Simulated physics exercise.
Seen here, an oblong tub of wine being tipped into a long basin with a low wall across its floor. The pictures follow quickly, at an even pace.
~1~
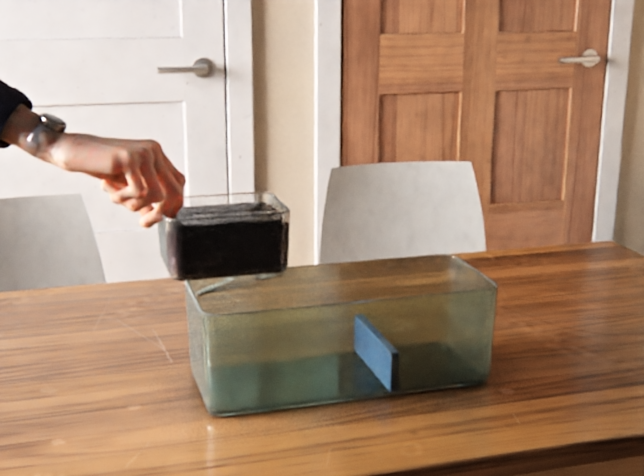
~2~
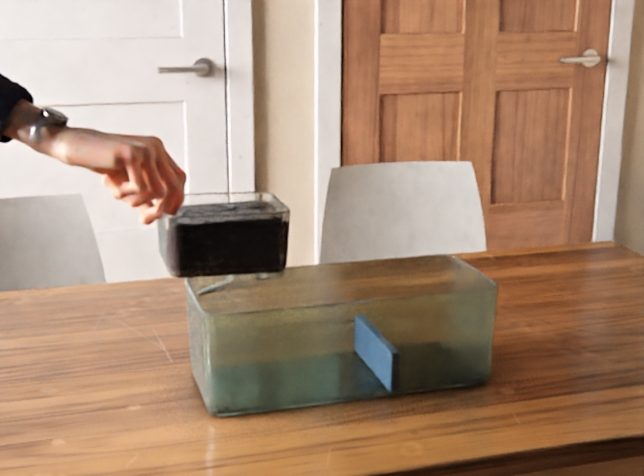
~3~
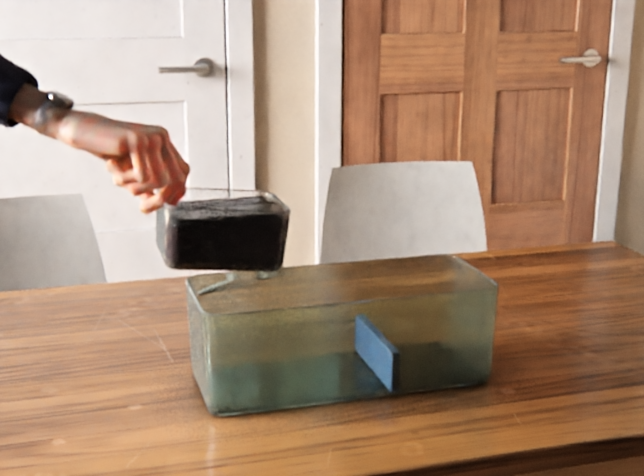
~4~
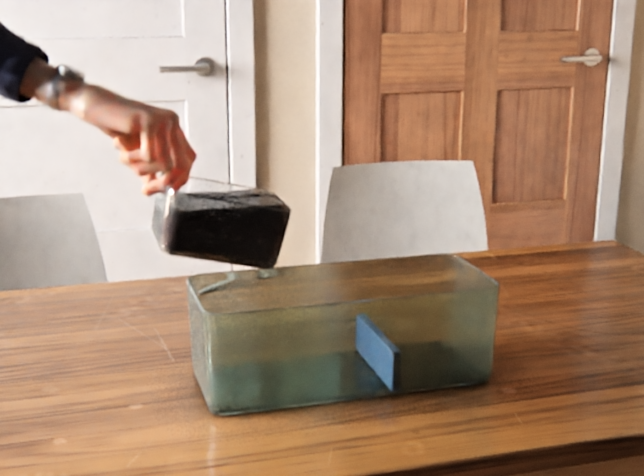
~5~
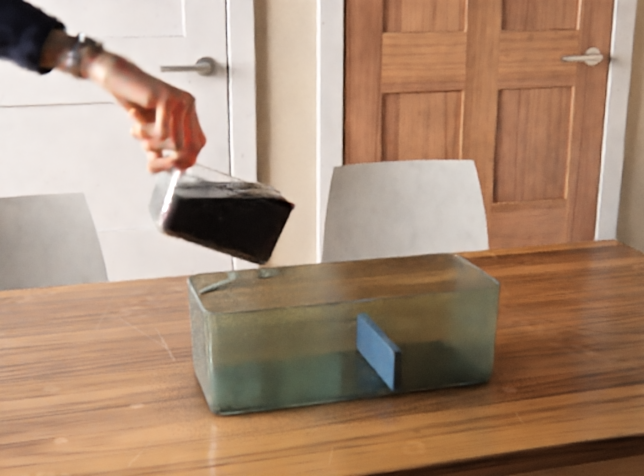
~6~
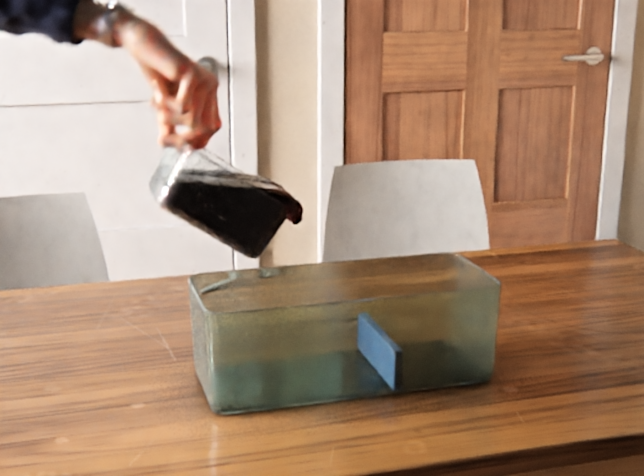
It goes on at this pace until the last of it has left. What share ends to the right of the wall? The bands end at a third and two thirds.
It comes to between a third and two thirds.
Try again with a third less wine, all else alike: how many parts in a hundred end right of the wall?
About 30 per cent.
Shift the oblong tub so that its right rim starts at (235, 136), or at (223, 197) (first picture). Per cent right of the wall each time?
About 15 and 10 per cent.
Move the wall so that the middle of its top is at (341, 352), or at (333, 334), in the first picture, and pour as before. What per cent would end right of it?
Near 65 % and 80 %.
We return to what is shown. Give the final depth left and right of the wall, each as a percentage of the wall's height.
Some 30 per cent left and 40 right.
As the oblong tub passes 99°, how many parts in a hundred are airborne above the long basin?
About 55 per cent.
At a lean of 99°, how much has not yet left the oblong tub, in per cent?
It comes to 25 per cent or so.
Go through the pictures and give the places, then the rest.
In the first frame, it leans 0°; its right rim is at (280, 203); the wine meets the walls at (162, 218) and (278, 210); the long basin's rim runs from (193, 297) to (475, 271); the wall's top is at (376, 333).
In the second frame, it leans 2°; its right rim is at (281, 203); the wine meets the walls at (162, 217) and (278, 208).
In the third frame, it leans 6°; its right rim is at (281, 203); the wine meets the walls at (162, 213) and (277, 204).
In the fourth frame, it leans 13°; its right rim is at (282, 203); the wine meets the walls at (162, 204) and (280, 197).
In the fifth frame, it leans 23°; its right rim is at (282, 203); the wine meets the walls at (161, 191) and (280, 195); 3 per cent is over the edge.
In the sixth frame, it leans 34°; its right rim is at (282, 202); the wine meets the walls at (160, 174) and (276, 191); 7 per cent is over the edge.
A moment on, the oblong tub is tipped on its side and 24 per cent is still to pour, 23 is left of the wall and 0 right of it.
Next, the oblong tub is tipped right over and 1 per cent is still to pour, 33 is left of the wall and 59 right of it.
Then the oblong tub is tipped right over and 0 per cent is still to pour, 46 is left of the wall and 40 right of it.
Later the oblong tub is tipped right over and 0 per cent is still to pour, 50 is left of the wall and 45 right of it.
In the end 51 per cent lies left of the wall, 45 right of it and 4 outside.
